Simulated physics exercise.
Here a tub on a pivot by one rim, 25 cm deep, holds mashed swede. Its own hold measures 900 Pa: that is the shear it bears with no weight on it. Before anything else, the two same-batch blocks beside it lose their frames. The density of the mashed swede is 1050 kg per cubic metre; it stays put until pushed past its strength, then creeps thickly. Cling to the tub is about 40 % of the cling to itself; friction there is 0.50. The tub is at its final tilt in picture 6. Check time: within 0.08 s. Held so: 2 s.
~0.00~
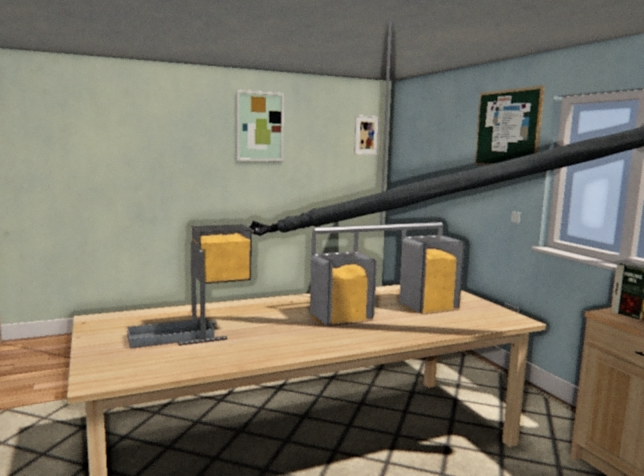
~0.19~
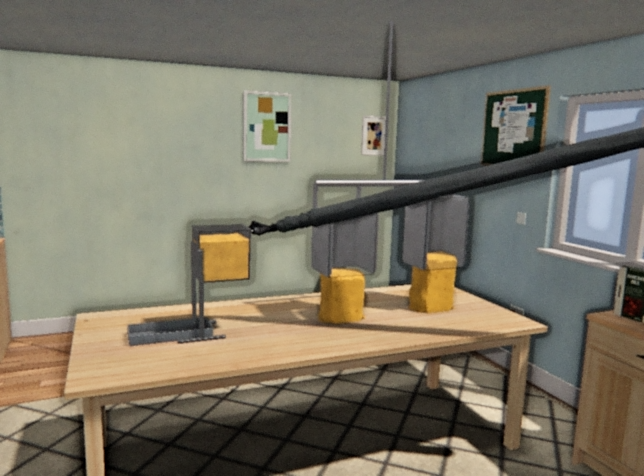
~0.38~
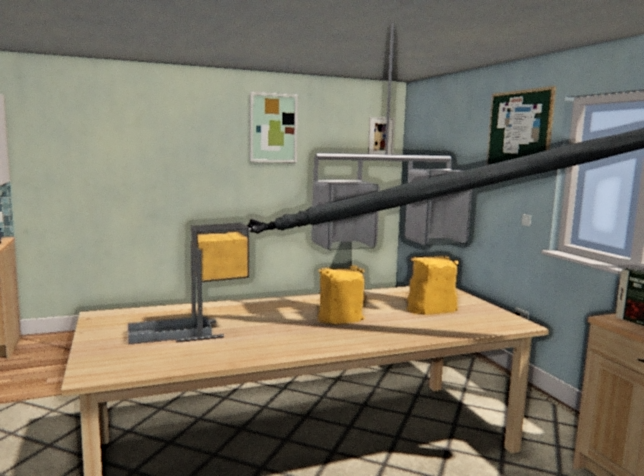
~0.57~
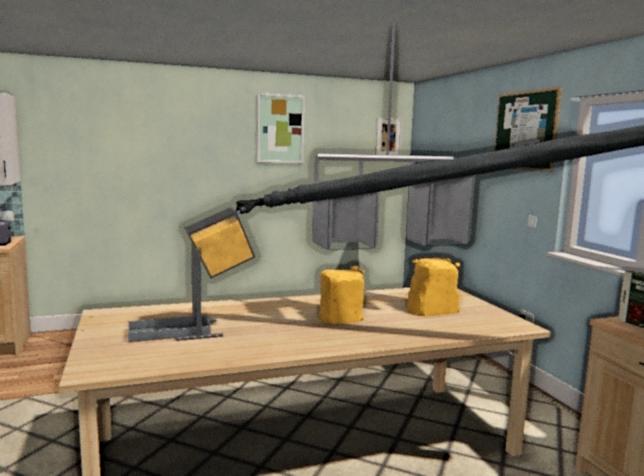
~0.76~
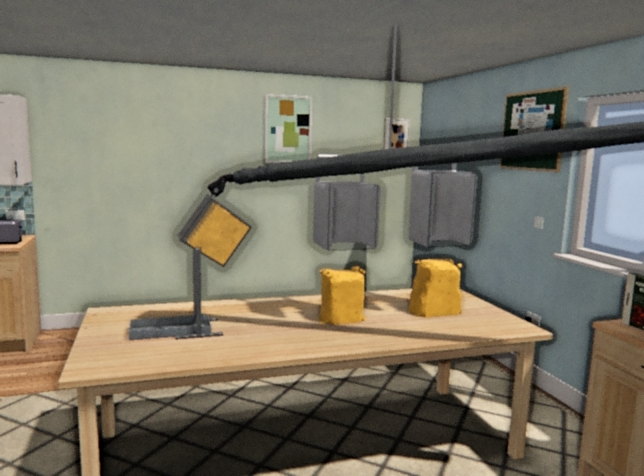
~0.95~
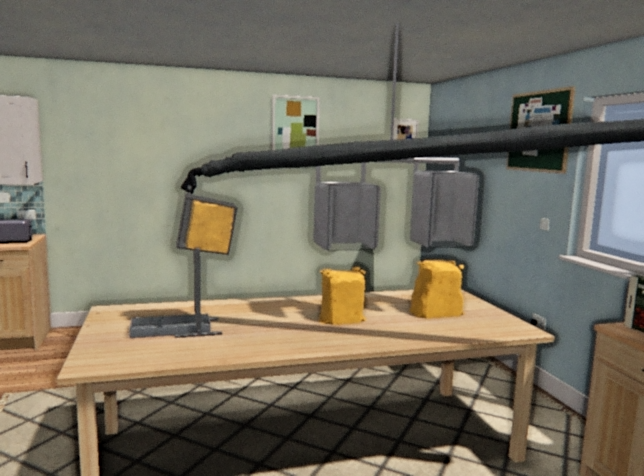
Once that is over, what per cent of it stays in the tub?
Some 100 per cent stays in the tub.
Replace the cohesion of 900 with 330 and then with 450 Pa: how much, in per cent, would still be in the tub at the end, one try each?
Going in order, it's 65 % and then 85 %.
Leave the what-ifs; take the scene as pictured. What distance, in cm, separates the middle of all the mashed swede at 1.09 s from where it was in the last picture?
Roughly 0 cm.
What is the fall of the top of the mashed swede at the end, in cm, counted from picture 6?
0 cm.
After 1.09 s, the tub is at 79 degrees and holds 100 %.
After 1.26 s, the tub is at 79 degrees and holds 100 %.
After 1.43 s, the tub is at 79 degrees and holds 100 %.
After 1.60 s, the tub is at 79 degrees and holds 100 %.
After 2.95 s, the tub is at 79 degrees and holds 100 %.
